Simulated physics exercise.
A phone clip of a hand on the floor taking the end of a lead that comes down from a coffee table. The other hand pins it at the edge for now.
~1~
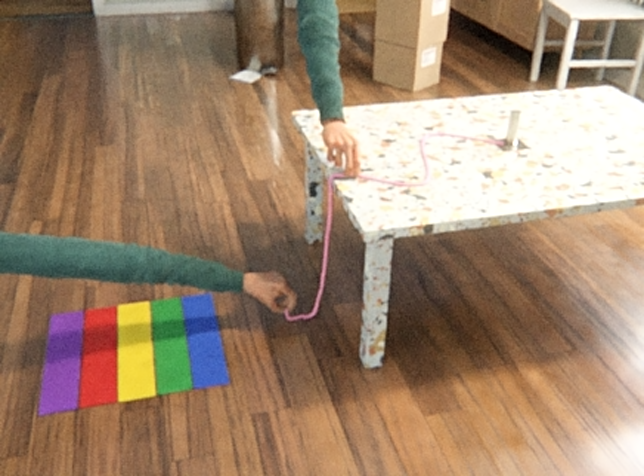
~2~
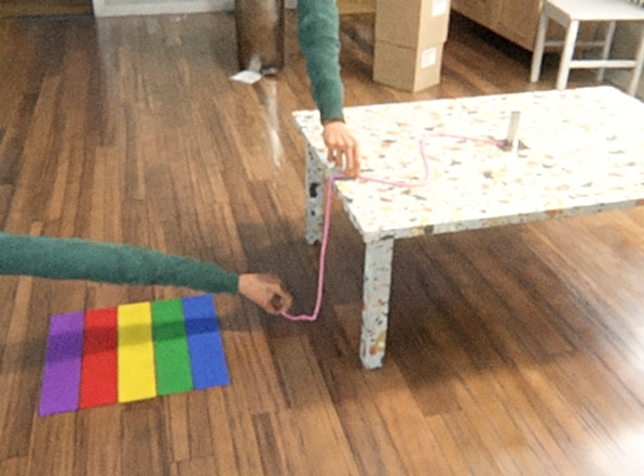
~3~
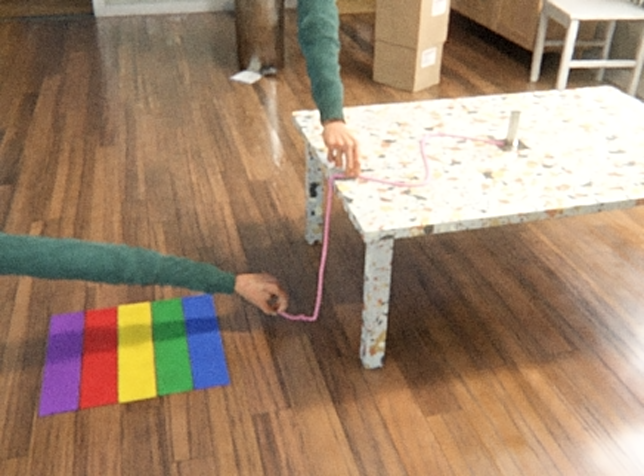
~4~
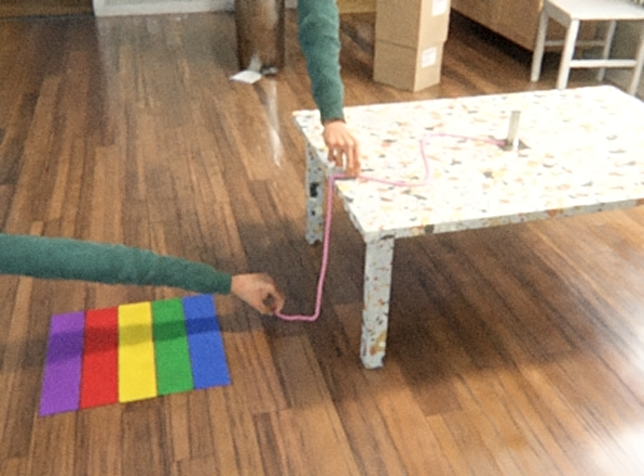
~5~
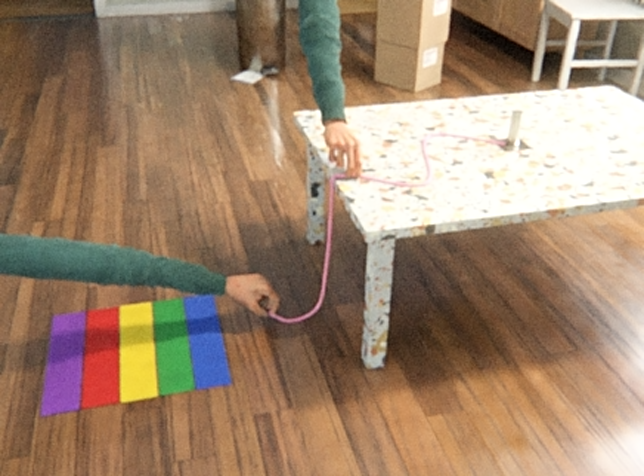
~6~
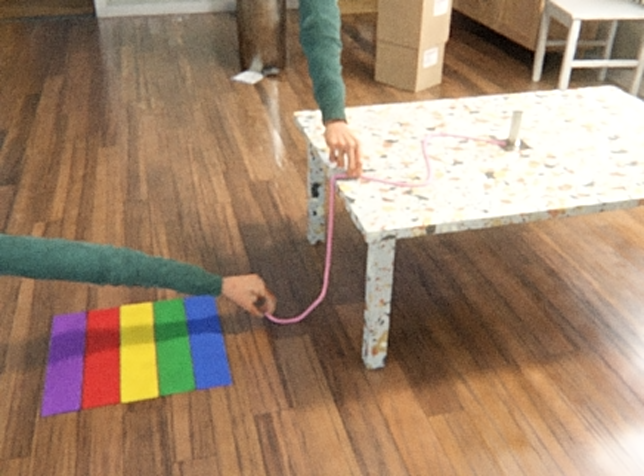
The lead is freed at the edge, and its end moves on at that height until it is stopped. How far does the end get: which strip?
It halts on the purple strip.
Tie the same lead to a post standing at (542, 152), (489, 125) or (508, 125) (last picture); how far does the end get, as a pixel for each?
Near (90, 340), (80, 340) and (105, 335).
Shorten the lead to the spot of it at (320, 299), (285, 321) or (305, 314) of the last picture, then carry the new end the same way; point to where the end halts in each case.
Try by try, around (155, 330), (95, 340) and (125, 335).
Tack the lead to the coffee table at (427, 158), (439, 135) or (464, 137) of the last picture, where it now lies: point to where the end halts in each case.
About (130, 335), (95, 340) and (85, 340).
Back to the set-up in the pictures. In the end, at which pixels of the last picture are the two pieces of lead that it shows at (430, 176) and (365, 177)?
About (343, 169), and the other about (275, 209).
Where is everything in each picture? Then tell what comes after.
In the first frame, end (286, 309); blue (209, 367); green (173, 373); yellow (137, 379); red (99, 385); purple (60, 391).
In the second frame, end (281, 310); lead through (470, 139) (422, 147) (426, 183) (349, 175) (326, 235) (319, 300).
In the third frame, end (278, 311).
In the fourth frame, end (274, 311); lead through (470, 138) (423, 147) (426, 182) (350, 175) (327, 235) (319, 299).
In the fifth frame, end (269, 312).
In the sixth frame, end (266, 313); lead through (472, 138) (424, 147) (428, 183) (351, 176) (330, 235) (320, 299).
Early on, end near (133, 333); over yellow.
Midway, end near (92, 339); over red.
At the end of the slack, end near (67, 343); over purple. Over purple.
